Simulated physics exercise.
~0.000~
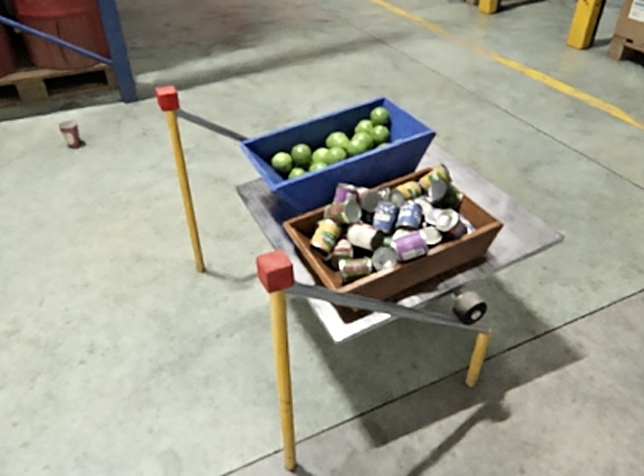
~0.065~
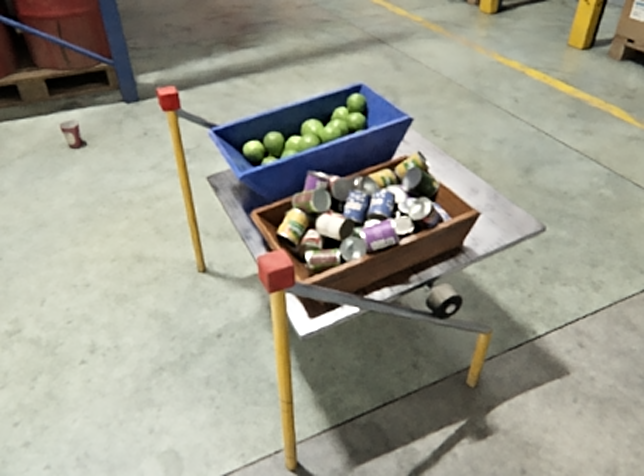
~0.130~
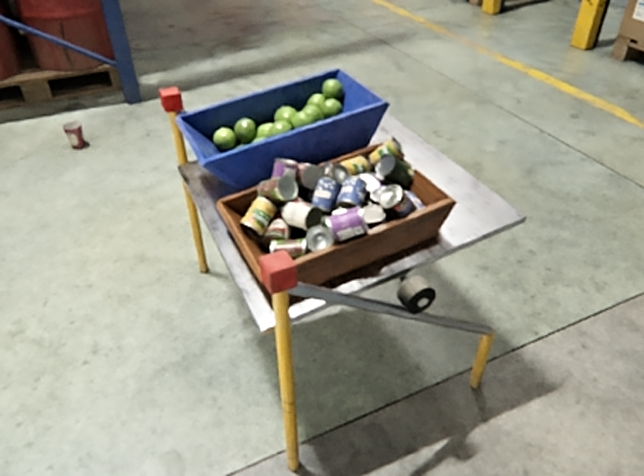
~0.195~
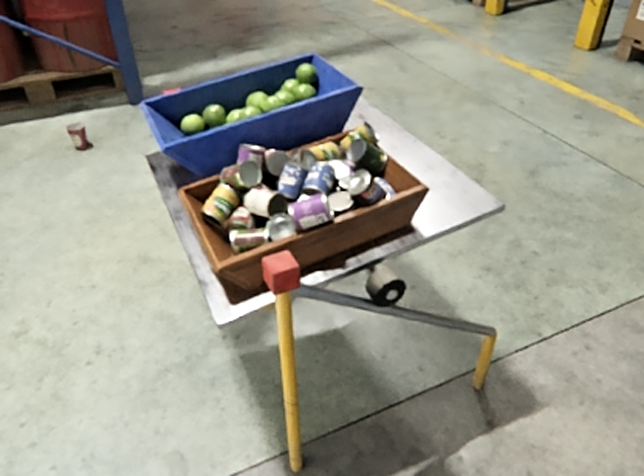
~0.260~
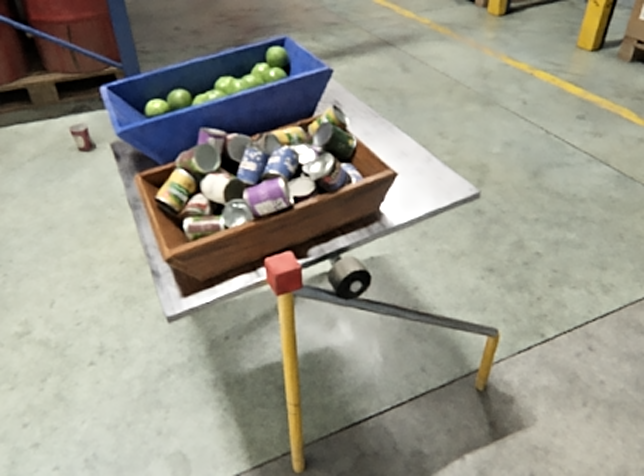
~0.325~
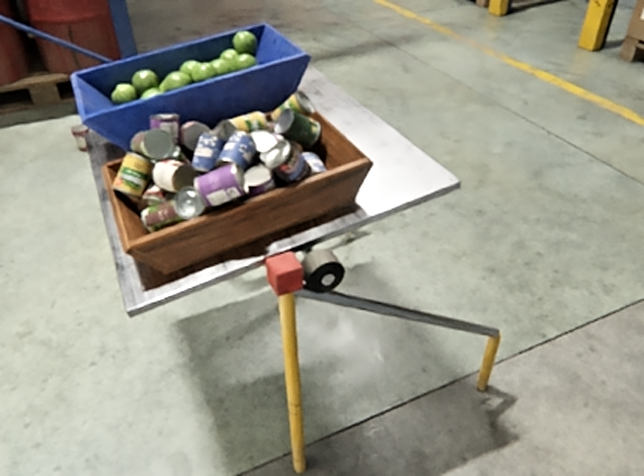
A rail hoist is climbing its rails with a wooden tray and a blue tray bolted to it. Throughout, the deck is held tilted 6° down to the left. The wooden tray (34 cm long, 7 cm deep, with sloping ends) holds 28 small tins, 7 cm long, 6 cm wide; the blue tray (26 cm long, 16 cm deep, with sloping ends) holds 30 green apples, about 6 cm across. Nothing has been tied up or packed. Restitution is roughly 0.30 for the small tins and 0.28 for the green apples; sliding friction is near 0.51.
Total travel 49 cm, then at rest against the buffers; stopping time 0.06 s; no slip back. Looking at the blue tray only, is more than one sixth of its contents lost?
No, under a sixth is lost.
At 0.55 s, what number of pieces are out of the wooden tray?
Wooden tray: Roughly 6 out by then.
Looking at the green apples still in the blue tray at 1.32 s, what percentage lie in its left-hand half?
Near 90 per cent.
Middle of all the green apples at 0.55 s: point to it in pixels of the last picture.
Centre approx. at (150, 99).
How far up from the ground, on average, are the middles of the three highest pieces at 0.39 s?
82 cm.
After 0.39 s, wooden tray 27 in, 1 out and blue tray 30 in, 0 out.
After 0.55 s, wooden tray 22 in, 6 out and blue tray 30 in, 0 out.
After 0.77 s, wooden tray 21 in, 7 out and blue tray 28 in, 2 out.
When it is over (at 1.32 s), wooden tray 21 in, 7 out and blue tray 28 in, 2 out. Asked share, 2 of 30, 7 per cent.
